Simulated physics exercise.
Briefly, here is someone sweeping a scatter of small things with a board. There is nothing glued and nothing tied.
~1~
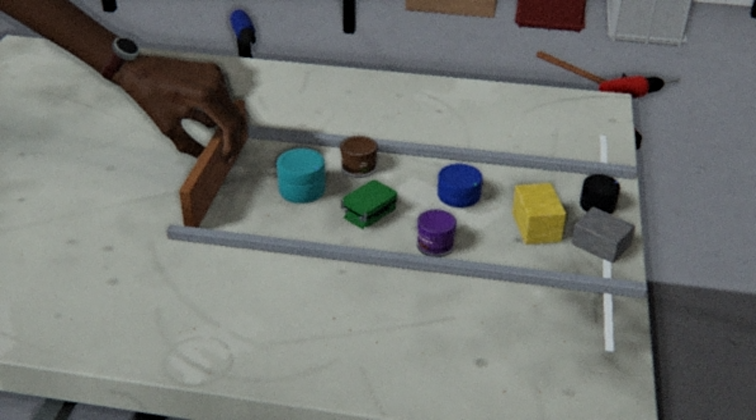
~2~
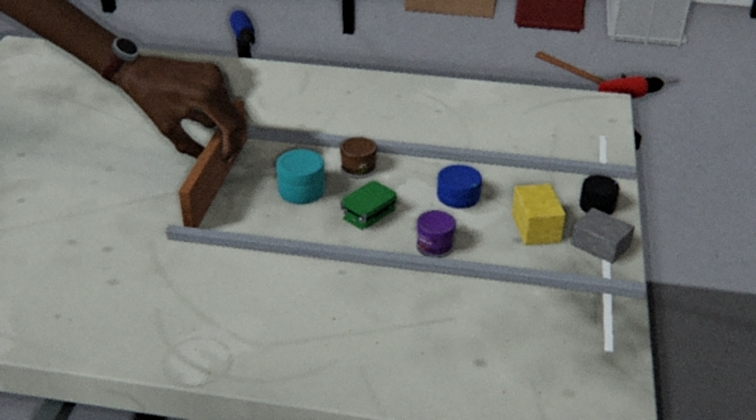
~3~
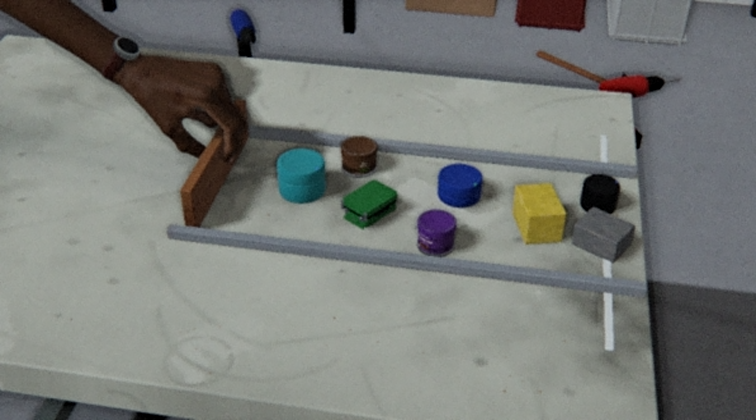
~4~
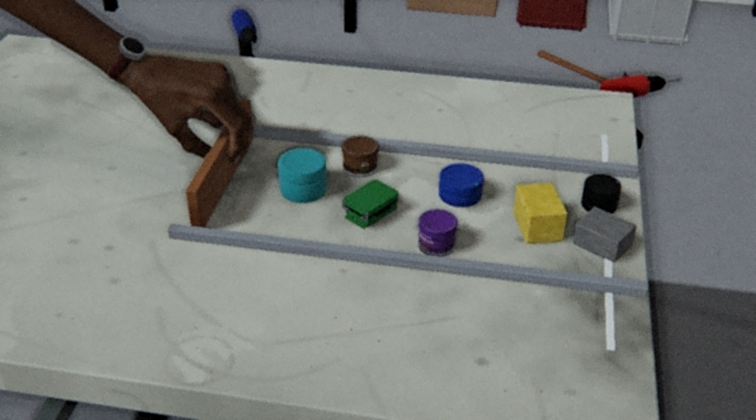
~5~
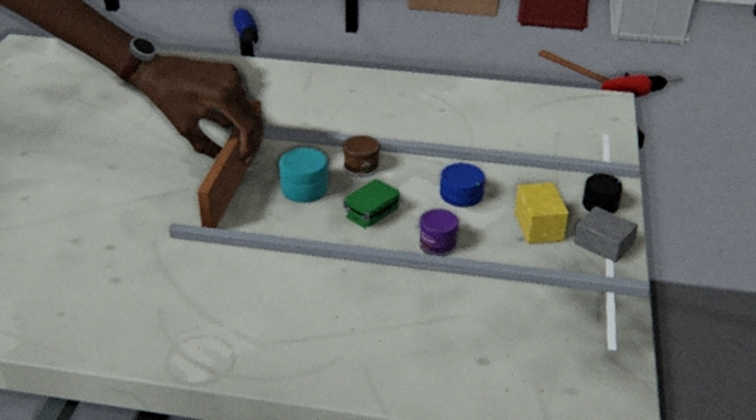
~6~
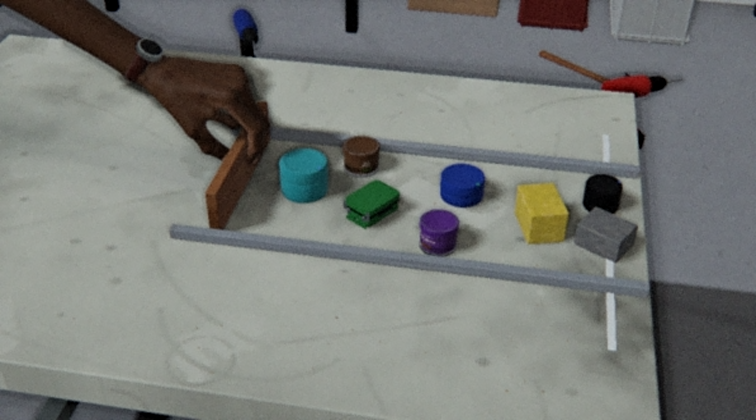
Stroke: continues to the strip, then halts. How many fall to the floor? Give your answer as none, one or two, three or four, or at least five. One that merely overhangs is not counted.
The count is three or four.
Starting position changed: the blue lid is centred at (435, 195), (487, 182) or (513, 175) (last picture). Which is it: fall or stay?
The blue lid drops off; falls; tumbles off.
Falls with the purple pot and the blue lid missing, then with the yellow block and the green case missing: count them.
The count is 3 in the first case and 3 in the second.
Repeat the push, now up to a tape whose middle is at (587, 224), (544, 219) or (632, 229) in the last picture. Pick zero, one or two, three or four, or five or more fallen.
So, one after another, I'd give three or four; either one or two; five or over.
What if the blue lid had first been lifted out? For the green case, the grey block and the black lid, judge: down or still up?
Green case: Still up; grey block: Down; black lid: Down.
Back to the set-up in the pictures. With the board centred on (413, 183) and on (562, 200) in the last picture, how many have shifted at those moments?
Answer - first 5, then 8.
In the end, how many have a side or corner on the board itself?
4 are in contact with it.
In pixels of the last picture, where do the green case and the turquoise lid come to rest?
Okay, so first (635, 244), and next (635, 211).
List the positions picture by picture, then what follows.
In the first frame, grey block (603, 235); black lid (600, 195); yellow block (538, 213); board (216, 162); tape (606, 227).
In the second frame, black lid (599, 196); board (216, 163).
In the third frame, yellow block (538, 214); blue lid (460, 186).
In the fourth frame, grey block (604, 235); green case (371, 205).
In the fifth frame, black lid (602, 194); turquoise lid (304, 175).
In the sixth frame, grey block (606, 235); black lid (602, 195); yellow block (541, 213); board (241, 164); tape (608, 226).
Soon after, none off yet; grey block at rest near (606, 235); black lid at rest near (602, 195); yellow block at rest near (541, 213).
Then, none off yet; grey block at rest near (607, 235); black lid at rest near (602, 195); yellow block moved a little near (558, 216).
At rest, the number that fall off is three or four; fallen, blue lid, yellow block, black lid and grey block.
